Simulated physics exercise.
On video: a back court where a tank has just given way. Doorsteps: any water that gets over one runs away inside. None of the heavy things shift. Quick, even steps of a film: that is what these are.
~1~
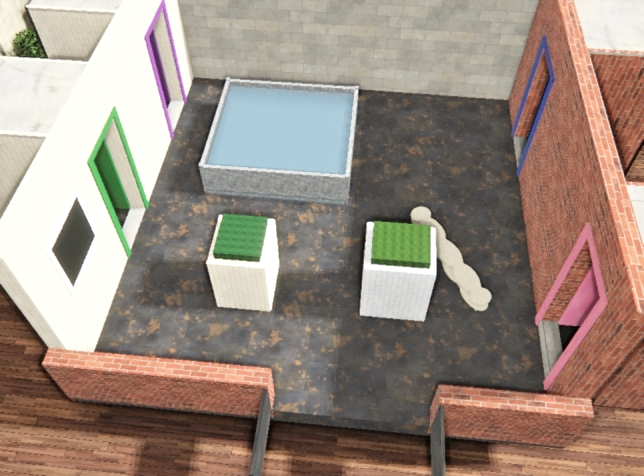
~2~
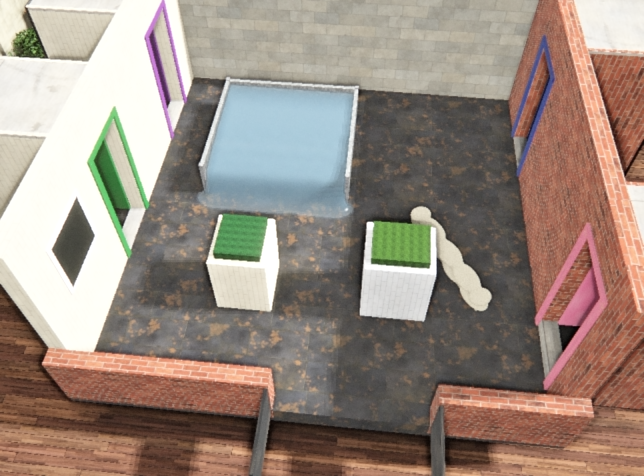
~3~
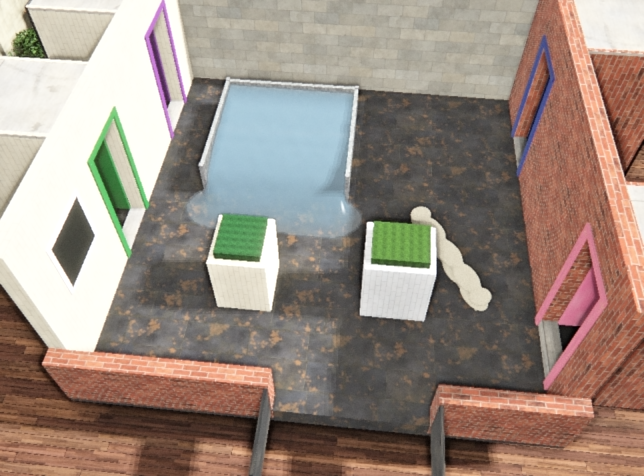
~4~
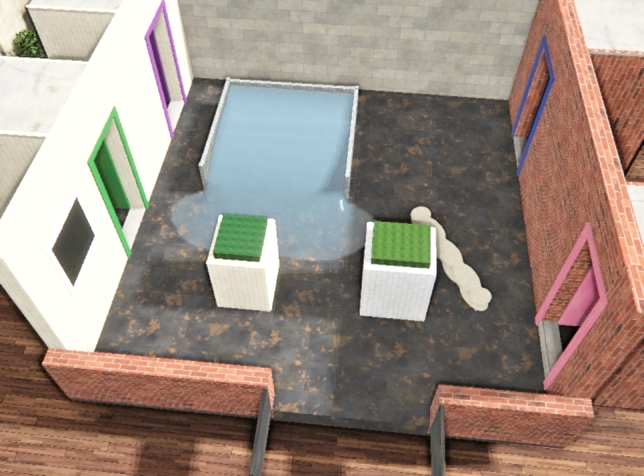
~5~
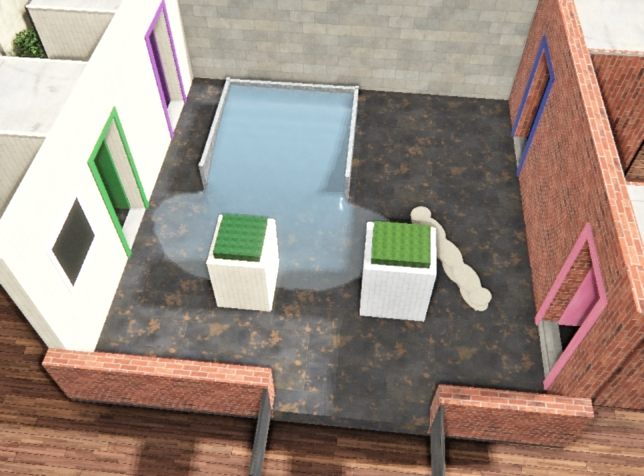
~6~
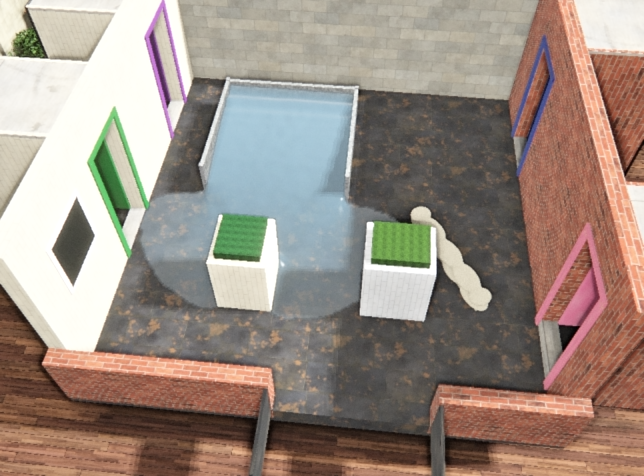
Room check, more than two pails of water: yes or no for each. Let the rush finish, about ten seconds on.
Green door, yes; purple door, no; blue door, no; pink door, no.
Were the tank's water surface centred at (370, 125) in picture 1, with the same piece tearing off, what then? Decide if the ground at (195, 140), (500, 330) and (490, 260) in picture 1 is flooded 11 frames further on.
As listed: Untouched, reached, reached.
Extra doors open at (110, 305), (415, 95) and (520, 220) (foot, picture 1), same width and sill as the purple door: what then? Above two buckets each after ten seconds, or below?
First crosses the line, second stays short of it, third stays short of it.
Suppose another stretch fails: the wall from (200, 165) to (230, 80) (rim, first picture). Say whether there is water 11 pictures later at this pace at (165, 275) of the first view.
Answer: Under water.
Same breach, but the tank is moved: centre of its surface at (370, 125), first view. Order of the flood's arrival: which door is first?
It would be the one in pink.
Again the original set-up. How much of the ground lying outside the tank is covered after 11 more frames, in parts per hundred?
Near 40 in a hundred.
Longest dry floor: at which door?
My answer: The purple one.
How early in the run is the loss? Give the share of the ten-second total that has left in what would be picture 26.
That comes to 45 per cent, as I work it out.
A moment on, water covers 35 % of the floor; the green door wet at the sill, nothing in, the purple door not reached, the blue door not reached, the pink door not reached.
Next, water covers 40 % of the floor; the green door under two buckets in, the purple door not reached, the blue door not reached, the pink door not reached.
Then, water covers 50 % of the floor; the green door over two buckets in, the purple door not reached, the blue door not reached, the pink door not reached.
Later, water covers 65 % of the floor; the green door far over two buckets in, the purple door not reached, the blue door not reached, the pink door wet at the sill, nothing in.
In the end, water covers 90 % of the floor; the green door far over two buckets in, the purple door wet at the sill, nothing in, the blue door wet at the sill, nothing in, the pink door under two buckets in.
